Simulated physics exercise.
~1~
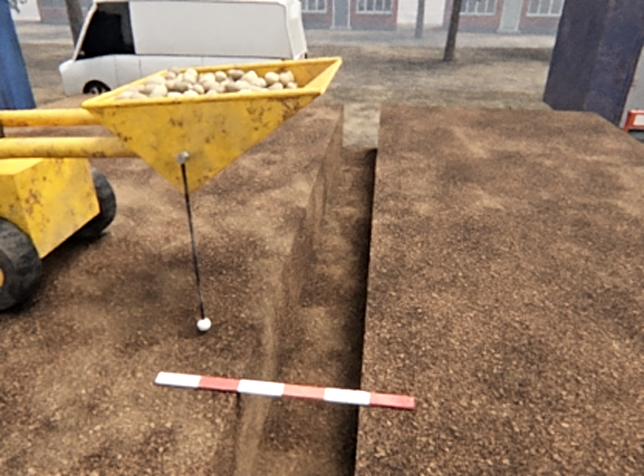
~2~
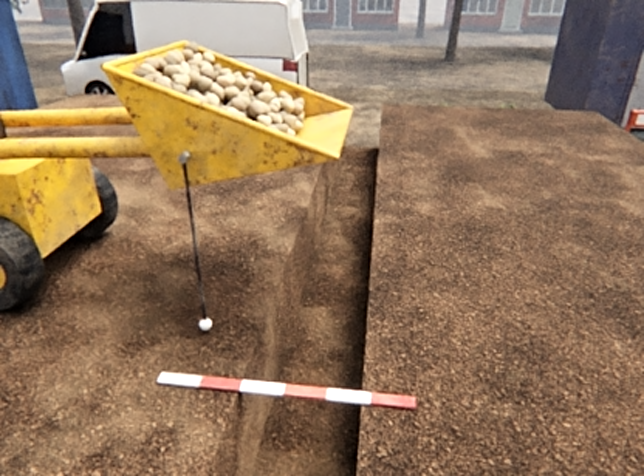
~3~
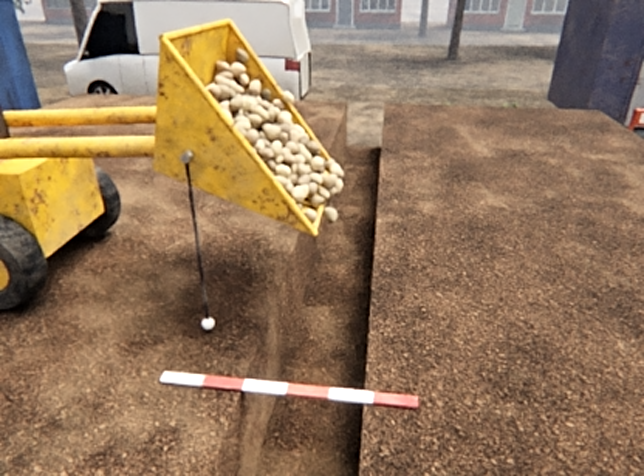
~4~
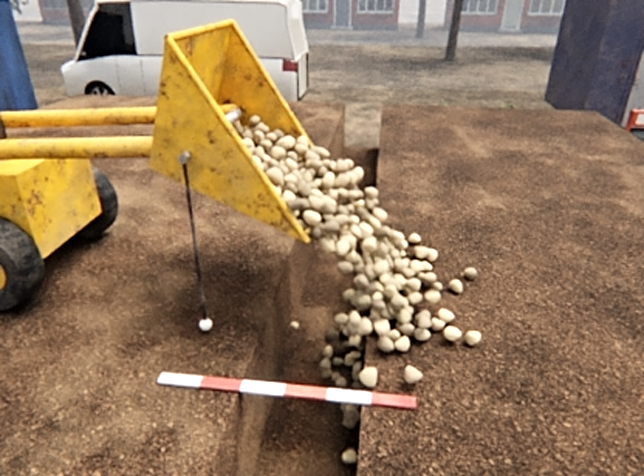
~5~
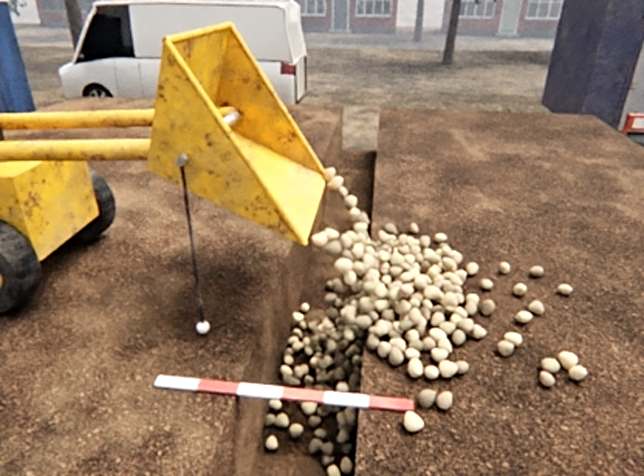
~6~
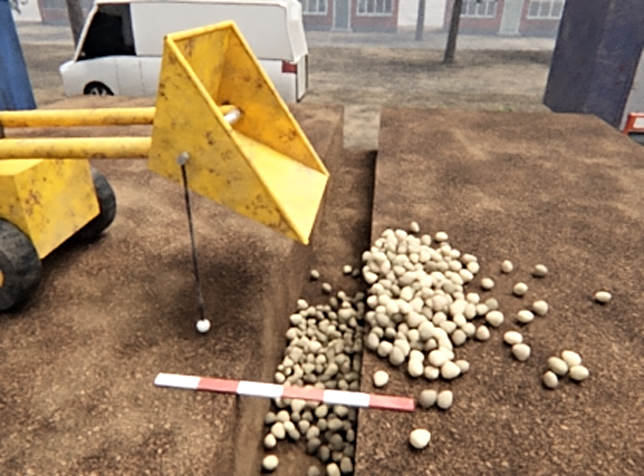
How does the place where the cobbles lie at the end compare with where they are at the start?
At the start the cobbles are heaped in the raised yellow bucket at the upper left. By the end they lie lower and farther right, partly in the trench and partly on the dirt bank to its right.
A yellow loader bucket heaped with pale rounded cobbles hangs at the left of a brown dirt yard, seen from slightly above, with a white van and brick buildings behind. A narrow trench runs away from the viewer through the middle, a red and white striped bar lies across its near part, and a thin rod with a white ball hangs below the bucket. The bucket tips steeply to the right, and the cobbles slide to its lip. They pour out over the trench, some dropping in and others rolling onto the right bank. The bucket stays tilted and empty, with the cobbles split between trench and bank.
